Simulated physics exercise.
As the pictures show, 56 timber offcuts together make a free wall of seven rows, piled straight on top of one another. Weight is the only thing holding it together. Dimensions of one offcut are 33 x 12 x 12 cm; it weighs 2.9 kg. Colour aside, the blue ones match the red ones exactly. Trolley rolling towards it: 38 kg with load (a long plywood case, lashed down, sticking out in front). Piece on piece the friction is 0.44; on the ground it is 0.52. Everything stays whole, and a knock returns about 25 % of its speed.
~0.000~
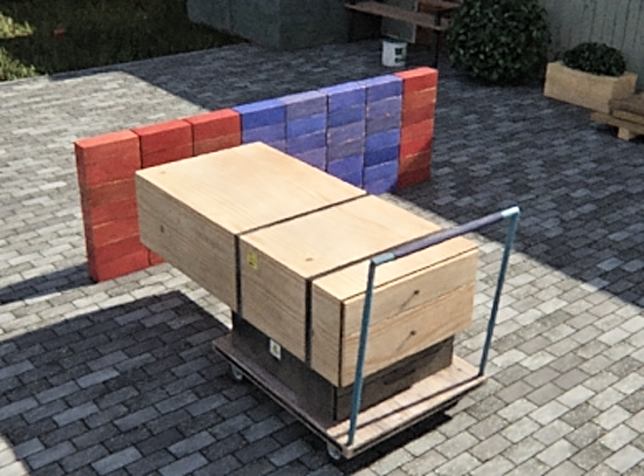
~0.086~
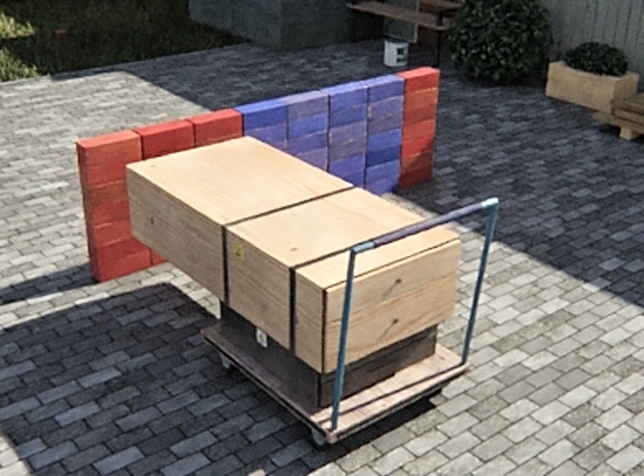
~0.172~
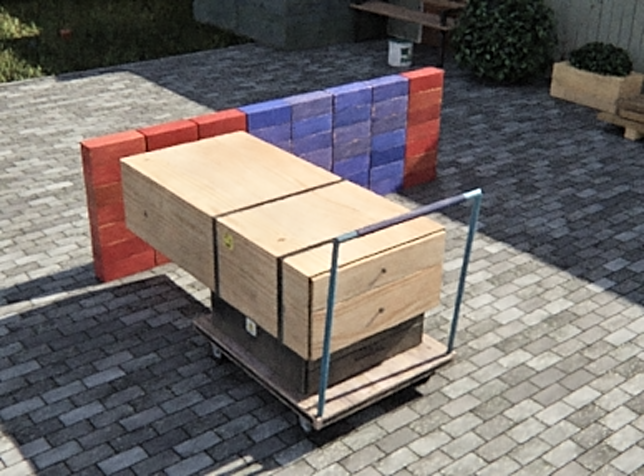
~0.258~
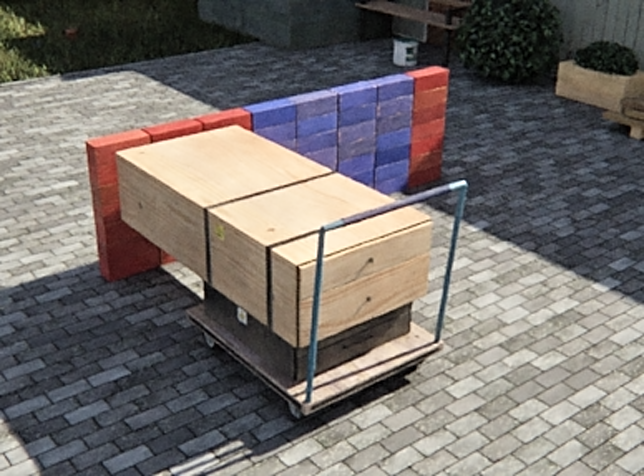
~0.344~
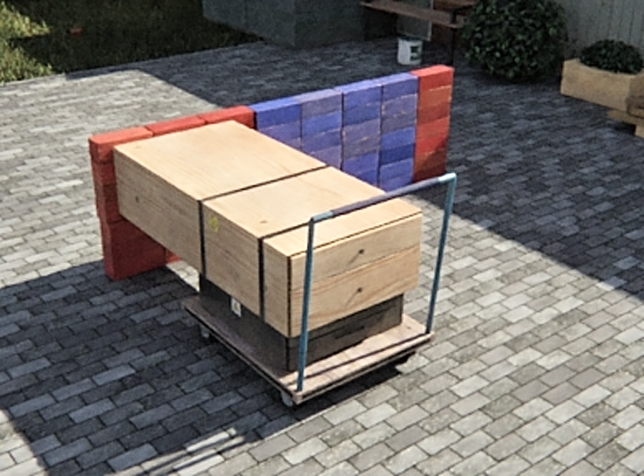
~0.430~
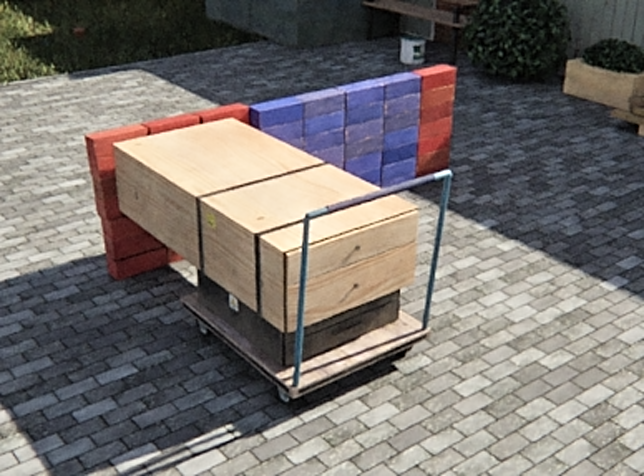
On a paved yard, a trolley carrying a long wooden case rolled toward a wall of red and blue blocks until the case pushed into its left part, shifting some red blocks slightly.
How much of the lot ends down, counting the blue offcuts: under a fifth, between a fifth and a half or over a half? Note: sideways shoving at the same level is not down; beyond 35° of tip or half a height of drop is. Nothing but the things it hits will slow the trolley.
Count: Short of a fifth of the pieces.
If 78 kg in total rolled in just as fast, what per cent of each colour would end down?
Colour by colour that makes red 60, blue 0 percent.
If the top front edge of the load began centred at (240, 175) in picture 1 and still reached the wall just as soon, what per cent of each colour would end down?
You'd end up with red at 60 per cent down and blue at 0 per cent.
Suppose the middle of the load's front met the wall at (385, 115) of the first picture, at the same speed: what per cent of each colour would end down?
Down at the end: Red 20 percent, blue 40 percent.
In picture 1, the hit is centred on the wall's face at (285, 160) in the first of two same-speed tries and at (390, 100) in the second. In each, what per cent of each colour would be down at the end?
Down by colour - red: 20%, then 20%; blue: 50%, then 40%.
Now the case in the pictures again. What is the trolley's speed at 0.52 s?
About 0.4 m/s.
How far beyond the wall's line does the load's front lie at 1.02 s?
30 cm.
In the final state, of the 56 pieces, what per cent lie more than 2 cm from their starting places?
It is 30 per cent.
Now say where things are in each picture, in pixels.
In the first frame (places mark the middle of the side facing us; the camera pans a little), load (142, 197) 42 cm short of the wall; top blue offcut (264, 118); top red offcut (167, 139); nothing disturbed.
Load (133, 190) 30 cm short of the wall; top blue offcut (266, 118), in the second frame.
Load (127, 184) 18 cm short of the wall; top blue offcut (270, 118), in the third frame.
Load (122, 176) 7 cm short of the wall; top blue offcut (275, 117), in the fourth frame.
Load (119, 170) 19 mm into the wall's line; top blue offcut (279, 116); 12 disturbed, none down, in the fifth frame.
Load (119, 167) 6 cm into the wall's line; top blue offcut (282, 116); top red offcut (176, 132) leaning 6°; steepest lean 6°, the offcut at (122, 143); 18 disturbed, none down, in the sixth frame.
After 0.52 s, load 10 cm past the wall's line, still rolling; none of the 28 blue offcuts down (0 of 56 in all colours); top blue offcut unmoved; top red offcut leaning 13°.
After 0.68 s, load 17 cm past the wall's line, still rolling; none of the 28 blue offcuts down (6 of 56 in all colours); top blue offcut unmoved; top red offcut leaning 31°, 8 cm lower.
After 0.86 s, load 23 cm past the wall's line, still rolling; none of the 28 blue offcuts down (18 of 56 in all colours); top blue offcut unmoved; top red offcut leaning 64°, 36 cm lower.
After 1.02 s, load 29 cm past the wall's line, still rolling; none of the 28 blue offcuts down (18 of 56 in all colours); top blue offcut unmoved; top red offcut on its side.
At rest (1.6 s), load 44 cm past the wall's line, still rolling; none of the 28 blue offcuts down (18 of 56 in all colours); top blue offcut unmoved; top red offcut on its side. That is 0 per cent. As the last picture would show them, middles, top blue offcut near (276, 113), top red offcut near (124, 198).
